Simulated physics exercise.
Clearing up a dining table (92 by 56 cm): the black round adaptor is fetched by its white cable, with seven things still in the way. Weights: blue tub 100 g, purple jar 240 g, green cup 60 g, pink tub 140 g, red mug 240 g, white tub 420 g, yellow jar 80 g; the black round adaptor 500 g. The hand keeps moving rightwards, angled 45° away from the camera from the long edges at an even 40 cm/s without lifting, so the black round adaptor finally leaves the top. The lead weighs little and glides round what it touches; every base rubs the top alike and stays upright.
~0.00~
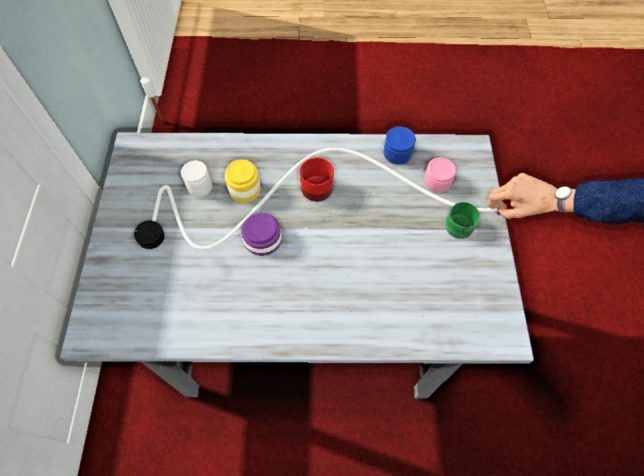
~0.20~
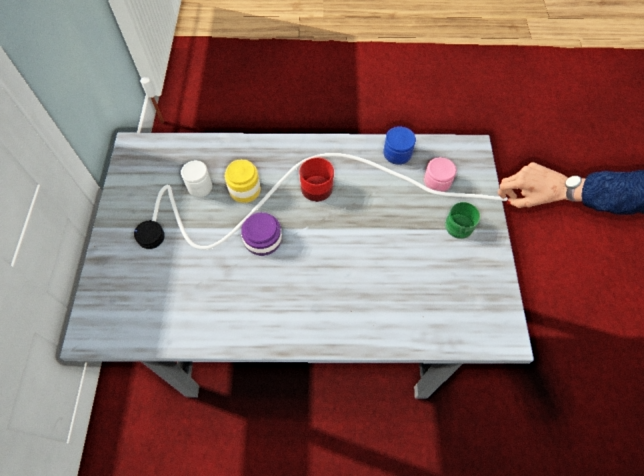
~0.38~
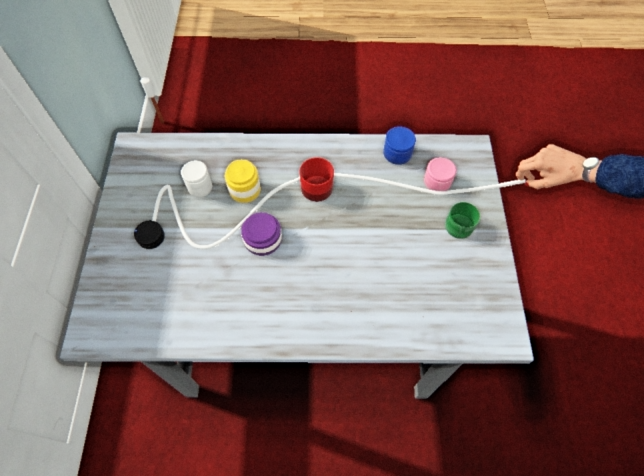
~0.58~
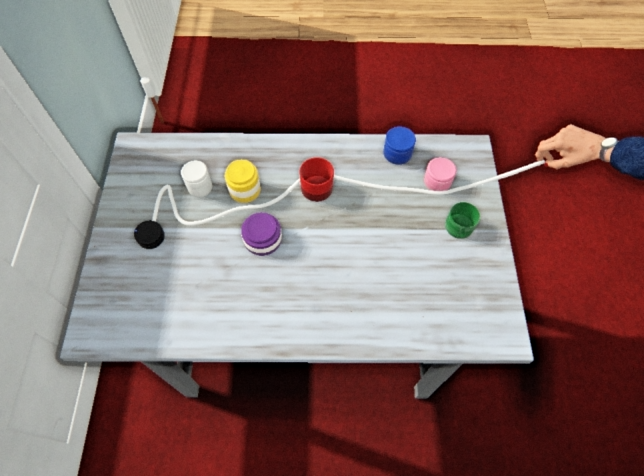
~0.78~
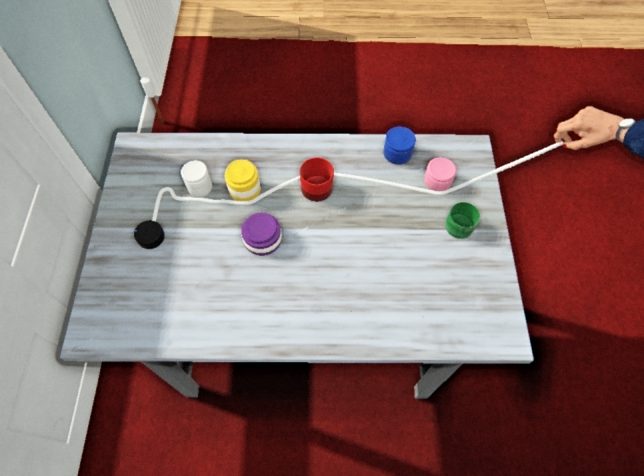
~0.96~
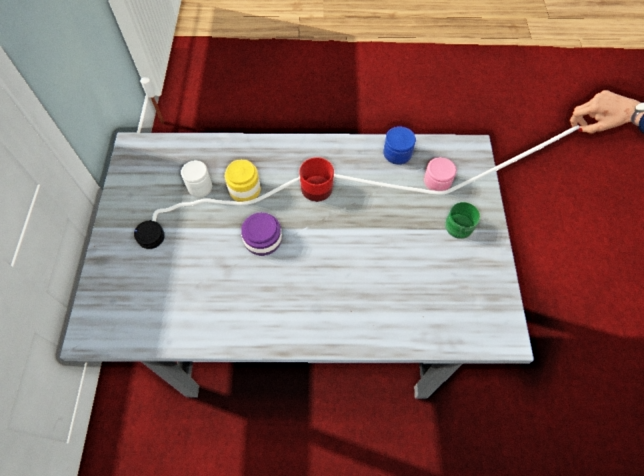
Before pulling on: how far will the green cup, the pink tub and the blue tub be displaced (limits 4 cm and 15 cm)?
Result: Green cup stays about where it is, pink tub gets dragged far, blue tub reaches the top band.
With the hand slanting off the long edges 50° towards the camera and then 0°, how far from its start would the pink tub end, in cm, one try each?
In turn about 0 cm, 0 cm.
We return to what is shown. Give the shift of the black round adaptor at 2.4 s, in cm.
About 42 cm.
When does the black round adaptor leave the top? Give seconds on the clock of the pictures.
Near 3.2 s.
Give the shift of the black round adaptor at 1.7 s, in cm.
About 18 cm.
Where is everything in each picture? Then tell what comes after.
Round adaptor (148, 232); green cup (465, 215); pink tub (442, 168); blue tub (401, 138); lead through (402, 178) (305, 160) (230, 235) (171, 197); 0 cm pulled, in the first frame.
Lead through (364, 161) (230, 235); 4 cm pulled, in the second frame.
Lead through (379, 180) (230, 235); 11 cm pulled, in the third frame.
Lead through (408, 189) (249, 207); 19 cm pulled, in the fourth frame.
Lead through (441, 193) (272, 190); 27 cm pulled, in the fifth frame.
Round adaptor (148, 232); green cup (465, 215); pink tub (442, 168); blue tub (401, 138); lead through (505, 164) (408, 189) (299, 179) (205, 201); 34 cm pulled, in the sixth frame.
By 1.7 s the black round adaptor has slid 18 cm, and the shifts are, pink tub off the edge, red mug 3 cm, blue tub 2 cm.
By 2.4 s the black round adaptor has slid 42 cm, and the shifts are, pink tub off the edge, red mug 5 cm, blue tub 3 cm, yellow jar 2 cm.
By 3.0 s the black round adaptor has slid 66 cm, and the shifts are, pink tub off the edge, blue tub off the edge, red mug 5 cm, yellow jar 2 cm.
By 3.5 s the black round adaptor is off the top, and the shifts are, pink tub off the edge, blue tub off the edge, red mug 5 cm, yellow jar 2 cm, green cup 0 cm at (465, 215).
